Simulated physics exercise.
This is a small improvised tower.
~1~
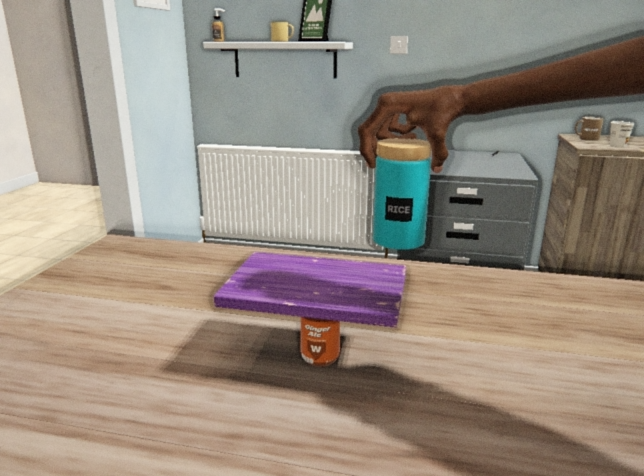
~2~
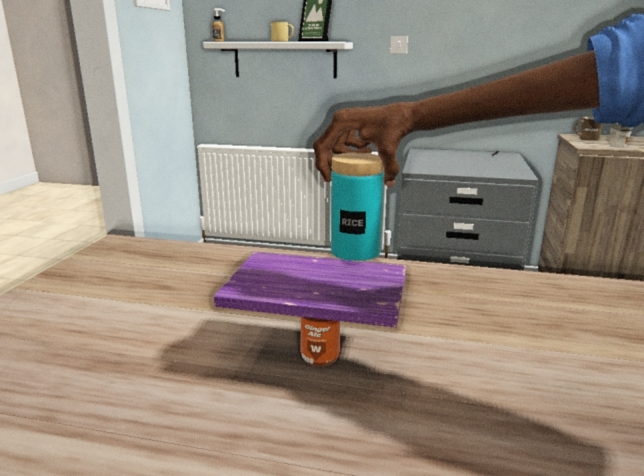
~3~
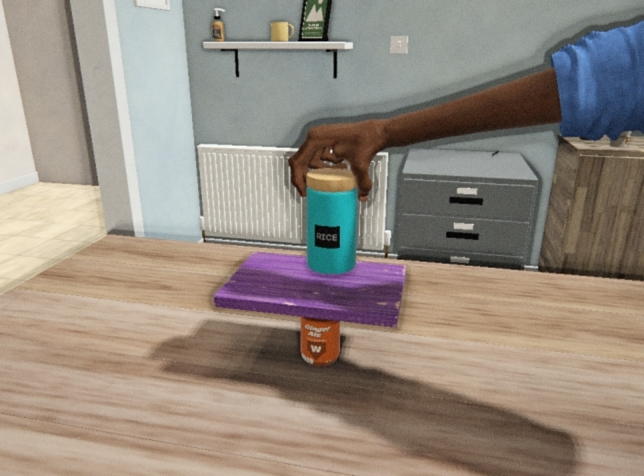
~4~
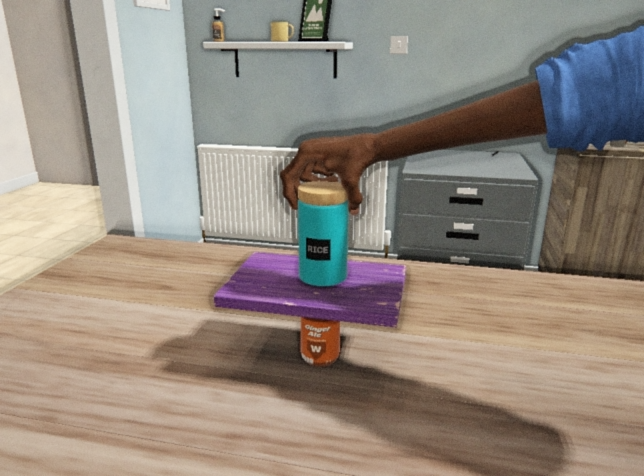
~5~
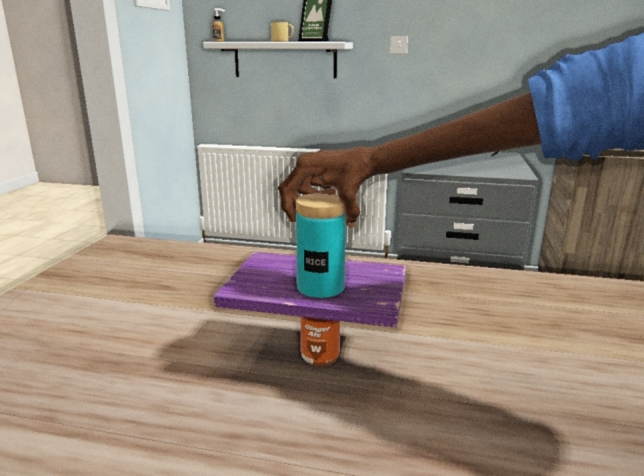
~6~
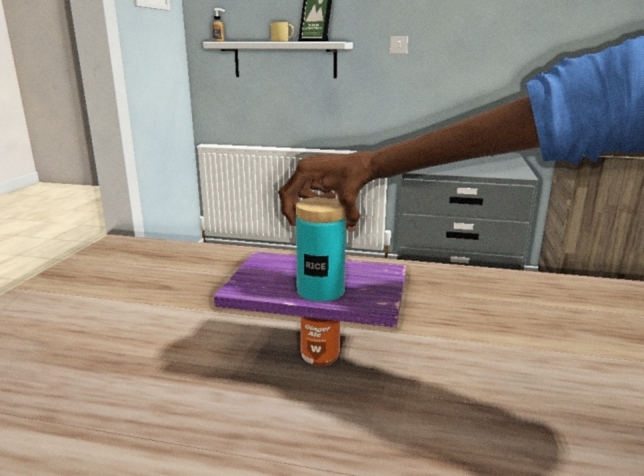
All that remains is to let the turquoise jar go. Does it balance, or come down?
Here the stack stays up.
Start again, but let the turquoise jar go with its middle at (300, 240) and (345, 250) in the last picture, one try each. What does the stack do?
First try: It keeps its balance; second try: It stays up.
Then, 0.40 s past the last view, nothing moves.
Then, 1.10 s past the last view, turquoise jar resting near (321, 250).
Then, 2.20 s past the last view, things are still on the move.
Finally, all 3 still in place. Final places as the last picture's camera would see them, turquoise jar near (321, 250). The stack keeps its balance.
